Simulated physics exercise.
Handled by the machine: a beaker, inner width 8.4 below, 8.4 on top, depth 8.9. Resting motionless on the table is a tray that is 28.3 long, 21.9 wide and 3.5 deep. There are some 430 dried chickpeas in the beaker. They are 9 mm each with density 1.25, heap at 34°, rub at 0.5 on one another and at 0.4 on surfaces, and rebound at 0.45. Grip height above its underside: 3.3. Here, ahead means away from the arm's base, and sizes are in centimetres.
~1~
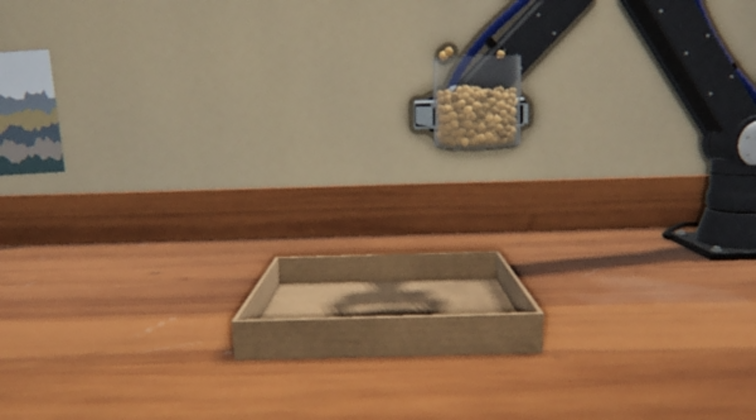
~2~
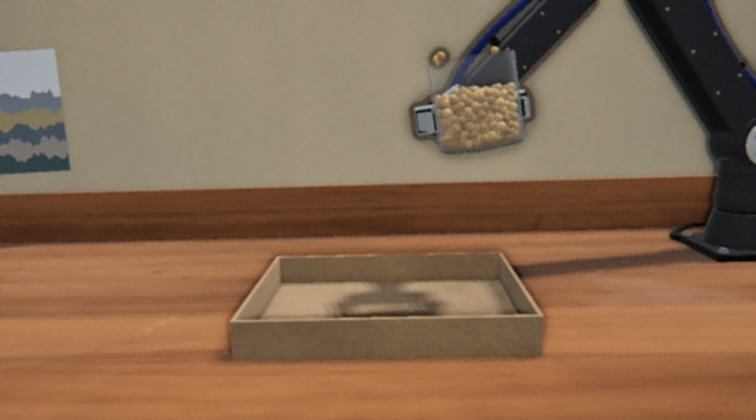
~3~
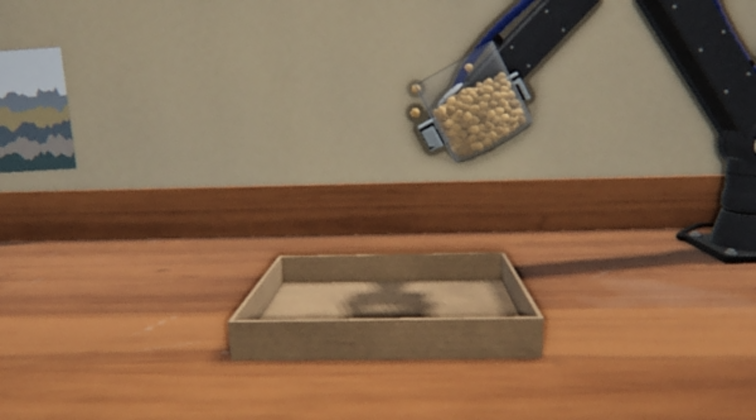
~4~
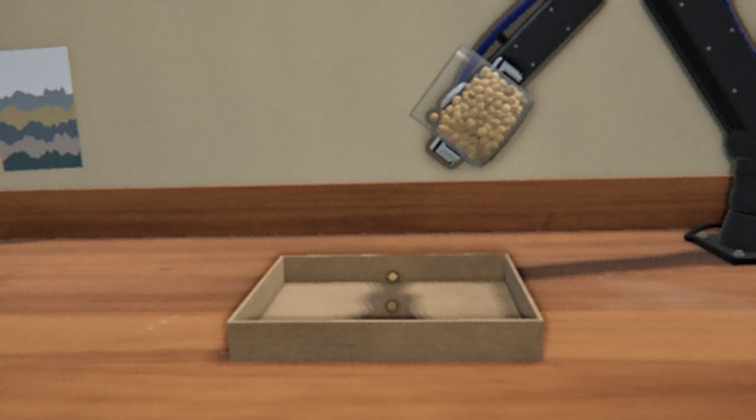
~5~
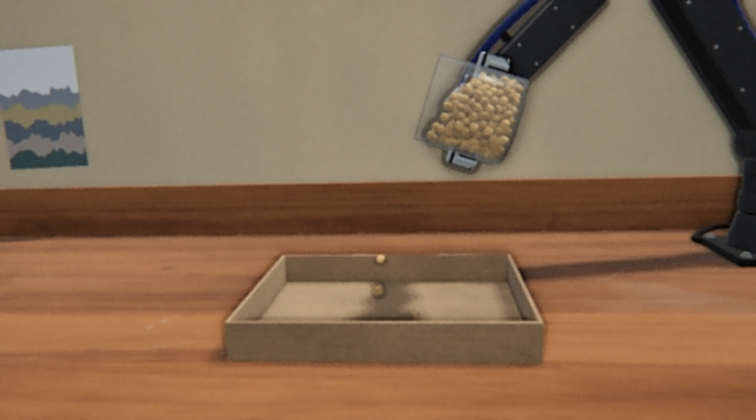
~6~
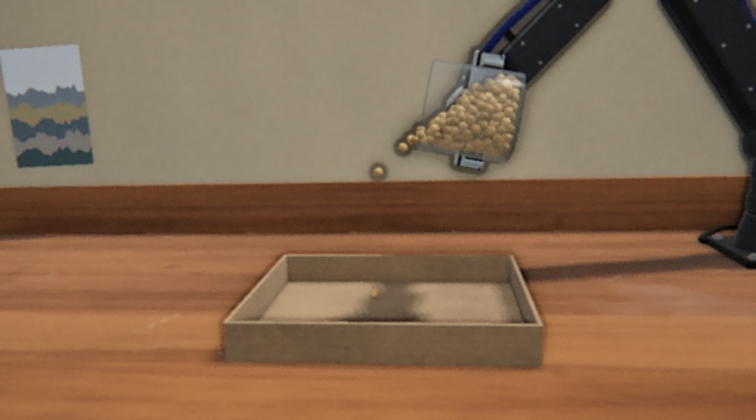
We see a robotic arm tilt a clear container of dried chickpeas leftward above an open tray on a wooden table; two stray chickpeas drop into the tray, then more slide toward the rim and begin leaving it.
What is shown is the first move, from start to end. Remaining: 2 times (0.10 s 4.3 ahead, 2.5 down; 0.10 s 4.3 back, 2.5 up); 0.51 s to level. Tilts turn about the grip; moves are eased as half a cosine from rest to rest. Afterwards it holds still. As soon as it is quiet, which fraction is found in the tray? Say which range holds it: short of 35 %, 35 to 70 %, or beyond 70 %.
The range 35 to 70 % holds it.
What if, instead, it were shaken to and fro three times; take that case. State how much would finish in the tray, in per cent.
I'd expect something close to 55 per cent.
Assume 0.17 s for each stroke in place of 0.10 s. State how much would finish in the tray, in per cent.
About 30 per cent in that case.
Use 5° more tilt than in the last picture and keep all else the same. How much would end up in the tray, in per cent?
Then something close to 55 in a hundred.
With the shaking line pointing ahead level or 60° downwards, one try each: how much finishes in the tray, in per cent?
70 and 25 %.
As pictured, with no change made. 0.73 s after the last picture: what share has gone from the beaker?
Around 50 % has gone out so far.
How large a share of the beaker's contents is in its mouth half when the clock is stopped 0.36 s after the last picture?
65 %.
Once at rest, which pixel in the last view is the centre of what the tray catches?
I'd put it at roughly (308, 313).
Then, 0.36 s after the last picture, tilted 79° forward, highest piece 22 above the table; 297 in the beaker, 98 in the tray, 4 on the table or floor, 35 in flight or on a rim.
Then, 0.73 s after the last picture, tilted 22° forward, highest piece 26 above the table; 225 in the beaker, 195 in the tray, 11 on the table or floor, 3 in flight or on a rim.
Then, 1.11 s after the last picture, level, highest piece 24 above the table; 225 in the beaker, 198 in the tray, 11 on the table or floor.
Then, 2.16 s after the last picture, level, highest piece 24 above the table; 225 in the beaker, 198 in the tray, 11 on the table or floor.
Final count, 225 in the beaker, 198 in the tray, 11 on the table or floor. That is 46 % in the tray.
